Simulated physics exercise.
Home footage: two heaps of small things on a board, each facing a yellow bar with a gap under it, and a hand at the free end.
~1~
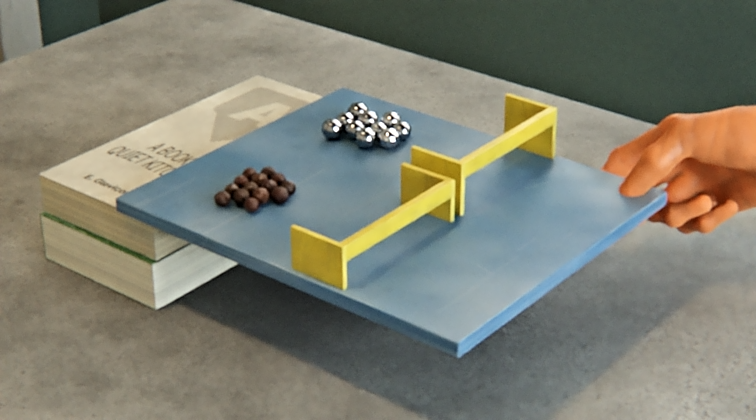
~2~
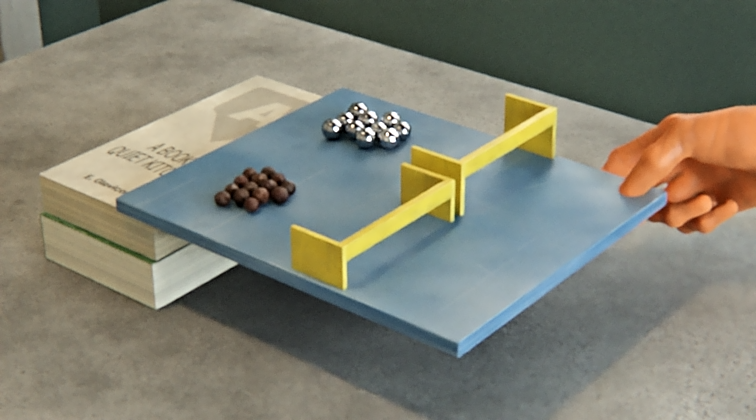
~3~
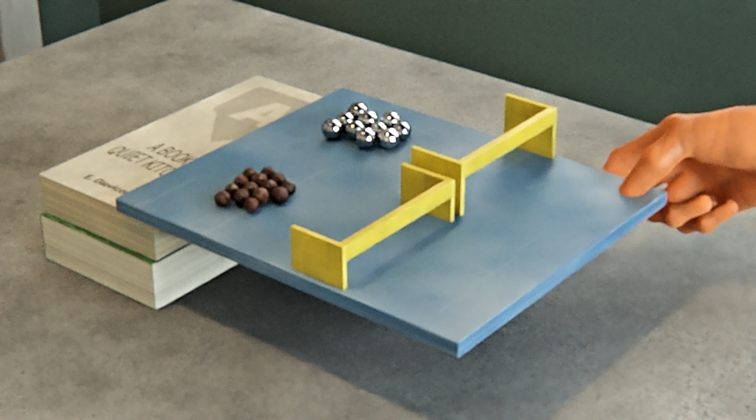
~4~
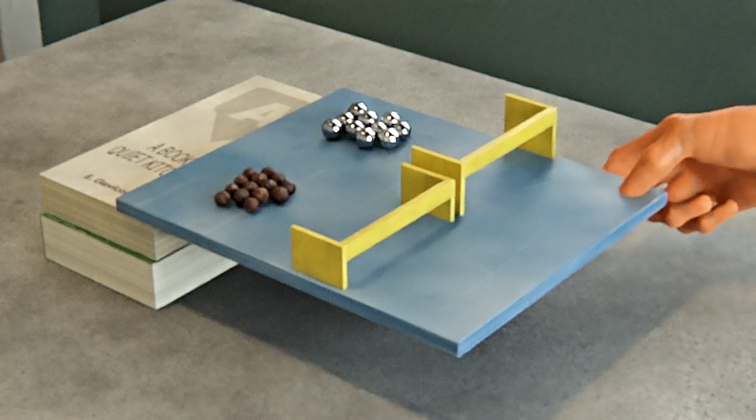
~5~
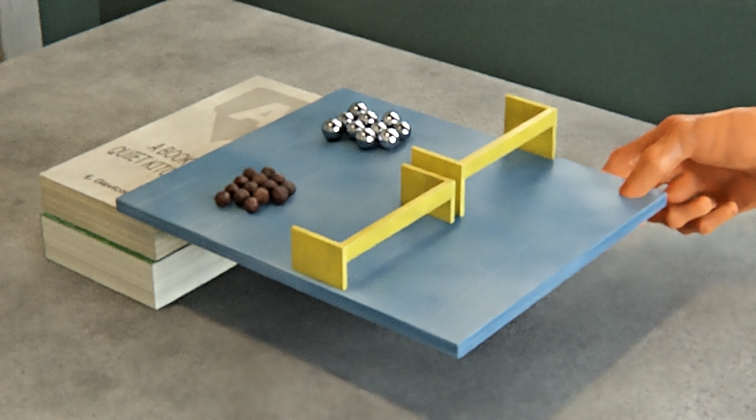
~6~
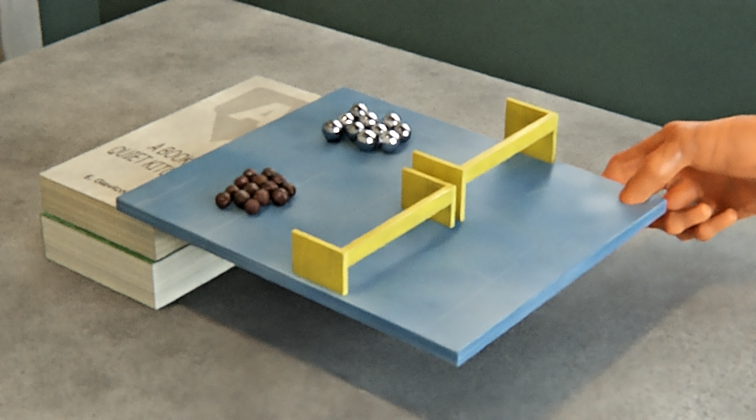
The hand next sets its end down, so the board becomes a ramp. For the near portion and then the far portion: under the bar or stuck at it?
The near portion will most likely sneak by the barrier; the far portion will most likely sneak by the barrier.
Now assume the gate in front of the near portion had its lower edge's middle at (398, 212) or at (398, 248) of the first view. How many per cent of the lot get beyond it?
The first try lets some 100 per cent by, the second some 0 per cent.
Then, 0.44 s later than the last frame, board sloping at 11°; near portion on its way down; far portion on its way down.
Then, 0.83 s later than the last frame, board resting at 15°; near portion every one past its gate; far portion every one past its gate.
When it is over, board resting at 15°; near portion every one past its gate; far portion every one past its gate.
